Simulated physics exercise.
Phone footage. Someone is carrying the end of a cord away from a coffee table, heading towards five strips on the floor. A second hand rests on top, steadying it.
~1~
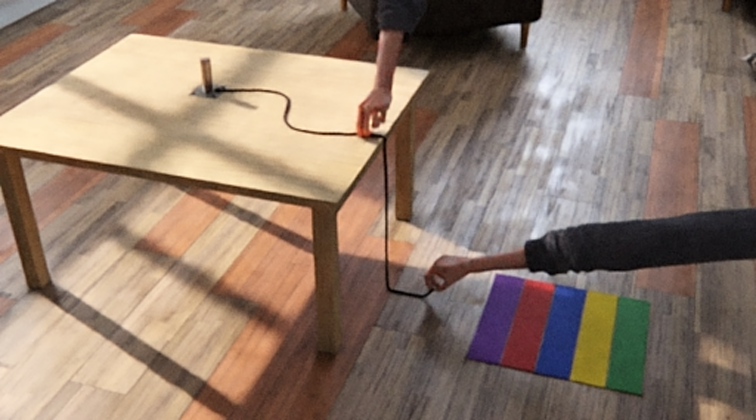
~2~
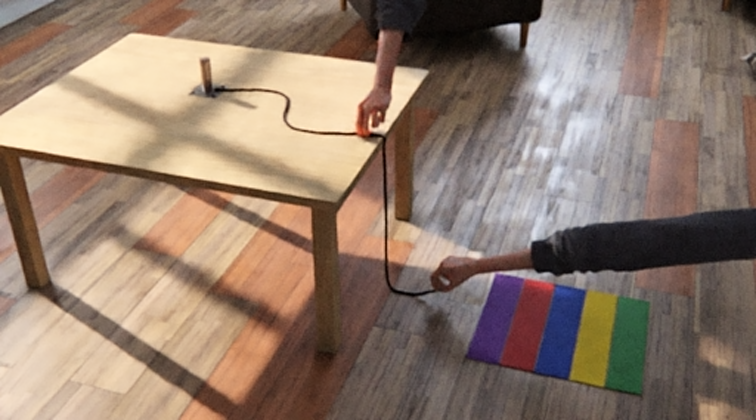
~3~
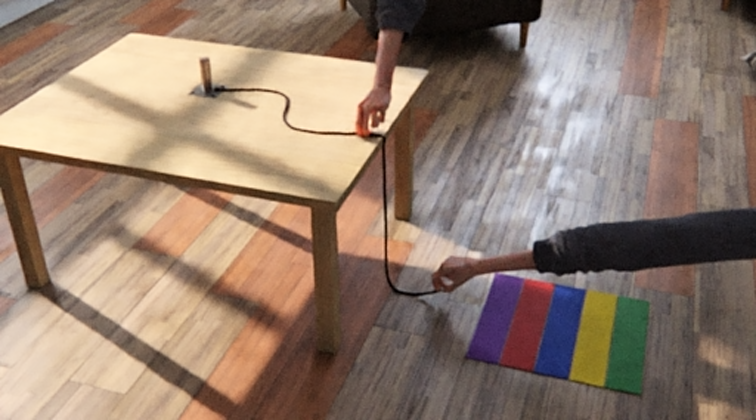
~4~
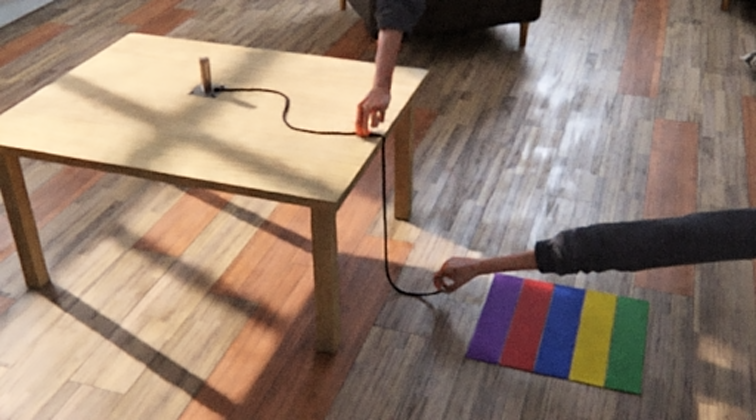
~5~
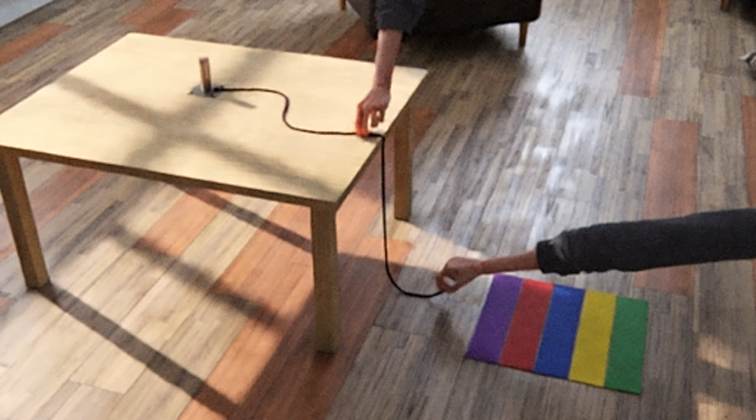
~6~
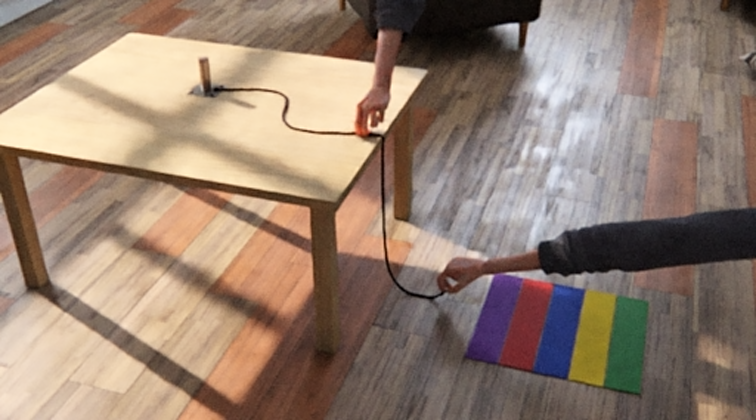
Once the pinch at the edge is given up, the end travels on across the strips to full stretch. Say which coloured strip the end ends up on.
It ends up on the yellow strip.
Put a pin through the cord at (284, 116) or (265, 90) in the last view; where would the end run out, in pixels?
Roughly (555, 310), then roughly (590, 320).
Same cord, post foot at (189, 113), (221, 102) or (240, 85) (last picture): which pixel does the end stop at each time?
Near (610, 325), (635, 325) and (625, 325).
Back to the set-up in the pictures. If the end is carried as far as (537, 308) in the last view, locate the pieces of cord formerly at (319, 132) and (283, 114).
Result - first point (369, 129), second point (313, 116).
A little later, end near (537, 308); over red.
Next, end near (576, 316); over blue.
When it is tight, end near (599, 320); over yellow. The end stops over the yellow strip.
